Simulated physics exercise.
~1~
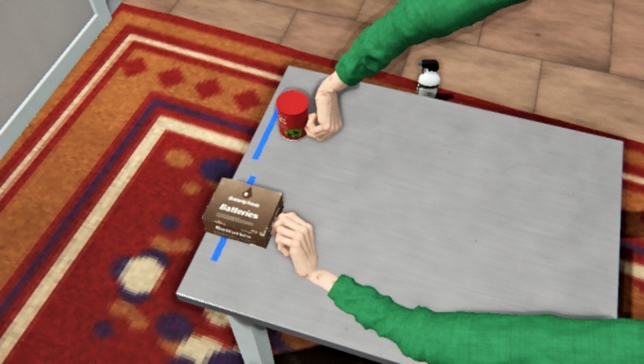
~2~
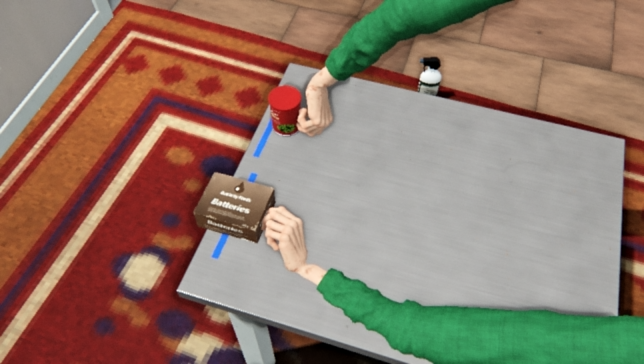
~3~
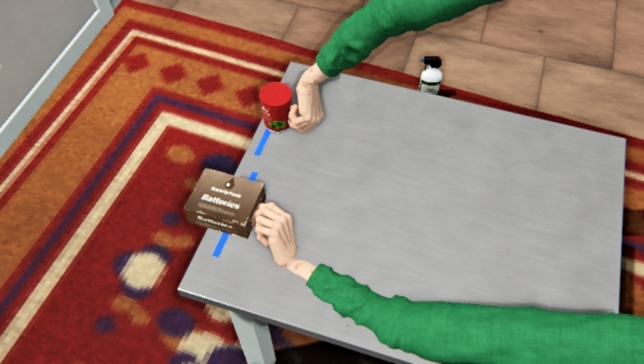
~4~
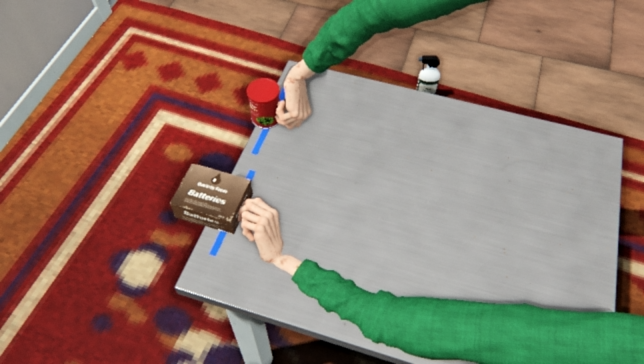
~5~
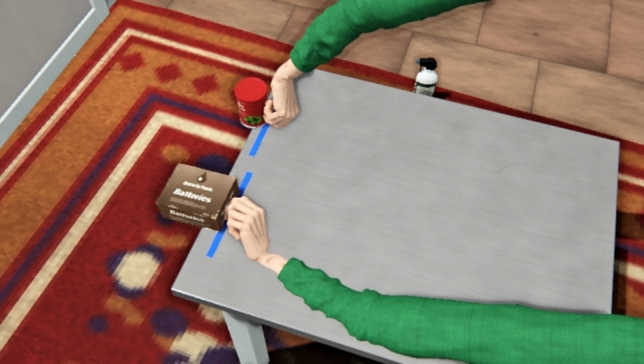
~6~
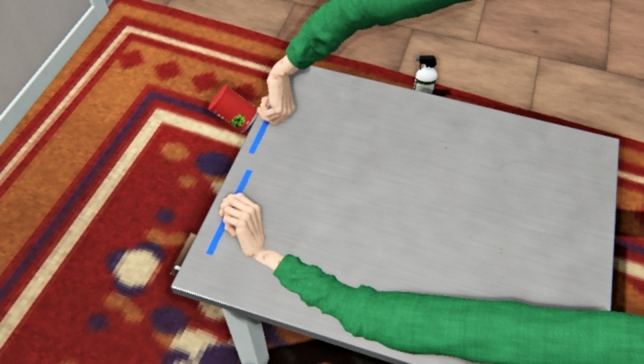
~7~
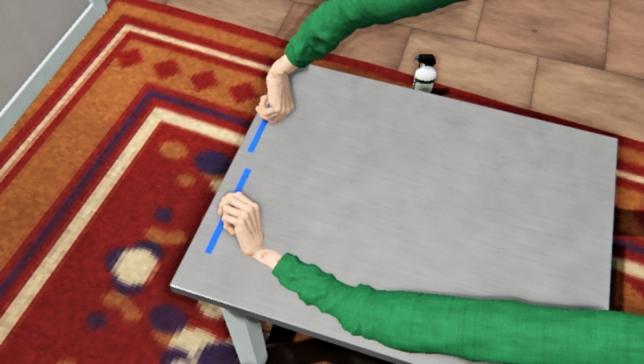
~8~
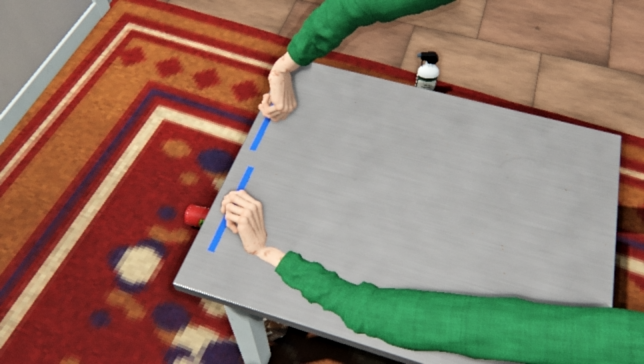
A grey table stands on a patterned red and orange rug beside a tiled floor, seen from above through a slightly swaying camera. Two green-sleeved arms reach in from the right, one hand behind a red tin at the far side, the other behind a brown box labelled batteries nearer the viewer. Both hands push the objects left, across strips of blue tape near the table's edge. The hands stop around the tape as the tin and box tip over the edge and fall off. Finally, the red tin lies on its side on the rug, the box mostly hidden beneath the table.
